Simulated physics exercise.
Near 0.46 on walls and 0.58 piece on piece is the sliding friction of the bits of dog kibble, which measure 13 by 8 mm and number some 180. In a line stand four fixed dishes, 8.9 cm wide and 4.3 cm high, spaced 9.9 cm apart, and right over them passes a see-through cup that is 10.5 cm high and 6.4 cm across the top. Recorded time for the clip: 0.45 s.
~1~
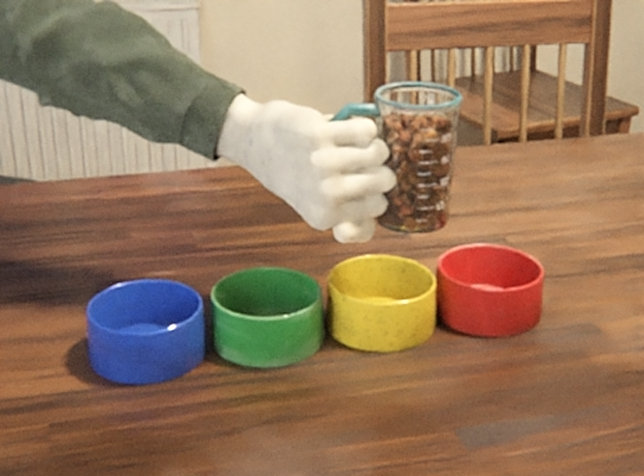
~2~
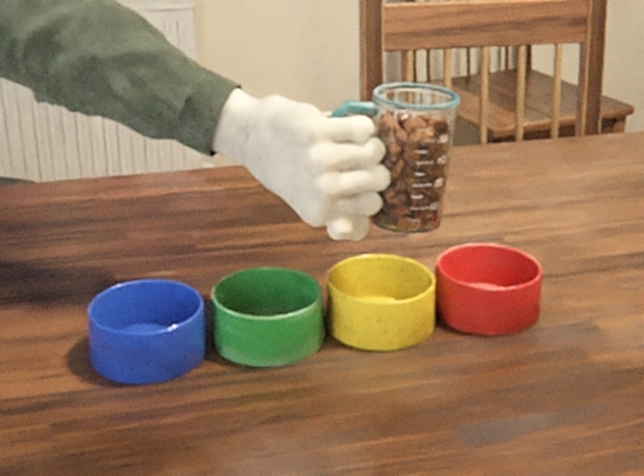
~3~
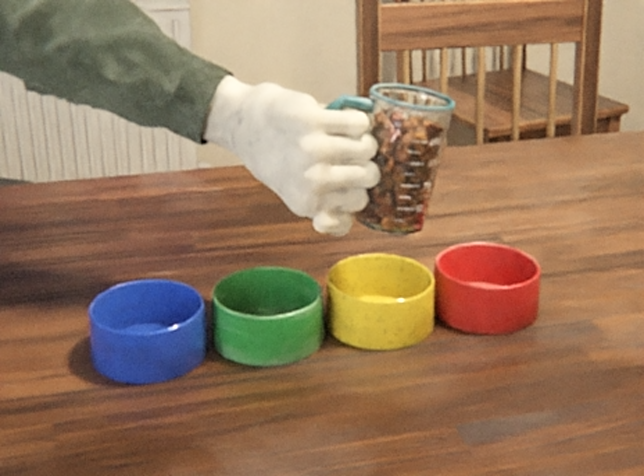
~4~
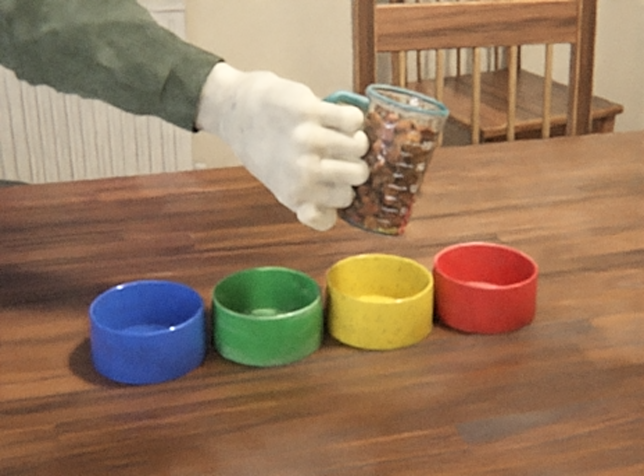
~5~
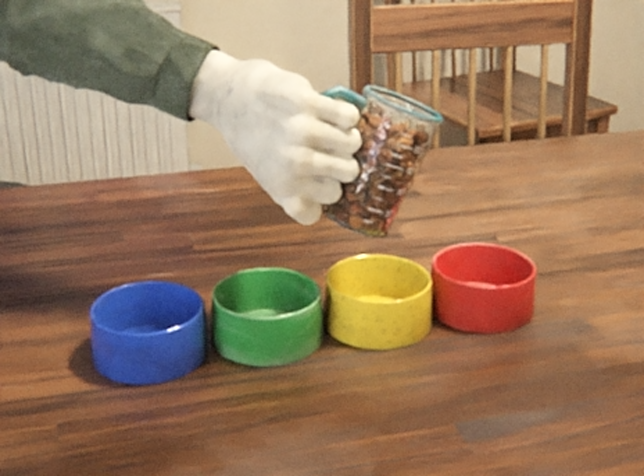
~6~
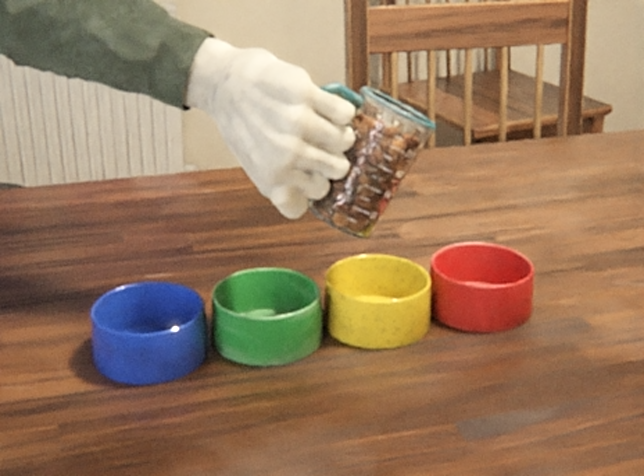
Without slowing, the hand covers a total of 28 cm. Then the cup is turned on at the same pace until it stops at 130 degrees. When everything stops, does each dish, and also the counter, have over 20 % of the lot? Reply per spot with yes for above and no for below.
Red: No, below. Blue: No, below. Green: Yes, above. Yellow: No, below. Counter: No, below.
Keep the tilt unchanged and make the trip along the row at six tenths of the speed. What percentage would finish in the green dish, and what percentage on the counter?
In that case green 0, counter 0.
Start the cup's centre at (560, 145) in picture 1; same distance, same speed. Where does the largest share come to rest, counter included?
Top spot: Yellow.
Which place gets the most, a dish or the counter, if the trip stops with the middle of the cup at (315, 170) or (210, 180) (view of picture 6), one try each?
Most lands at yellow on the first run and at green on the second.
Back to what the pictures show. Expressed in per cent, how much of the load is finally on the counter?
Roughly 5 percent.
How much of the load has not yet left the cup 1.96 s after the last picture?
0 per cent.
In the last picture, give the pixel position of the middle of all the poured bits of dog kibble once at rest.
Somewhere around (271, 312) in the final frame.
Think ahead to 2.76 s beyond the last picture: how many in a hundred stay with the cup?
About 0 percent.
Then, 1.18 s after the last picture, tilt 115 degrees; cup holds 85 %, green 5 %, yellow 5 %.
Then, 1.96 s after the last picture, tilt 130 degrees; cup holds 0 %, green 90 %, yellow 5 %.
Then, 2.76 s after the last picture, tilt 130 degrees; cup holds 0 %, green 90 %, yellow 5 %.
In the end, red 0 %, blue 0 %, green 90 %, yellow 5 %, counter 5 %.
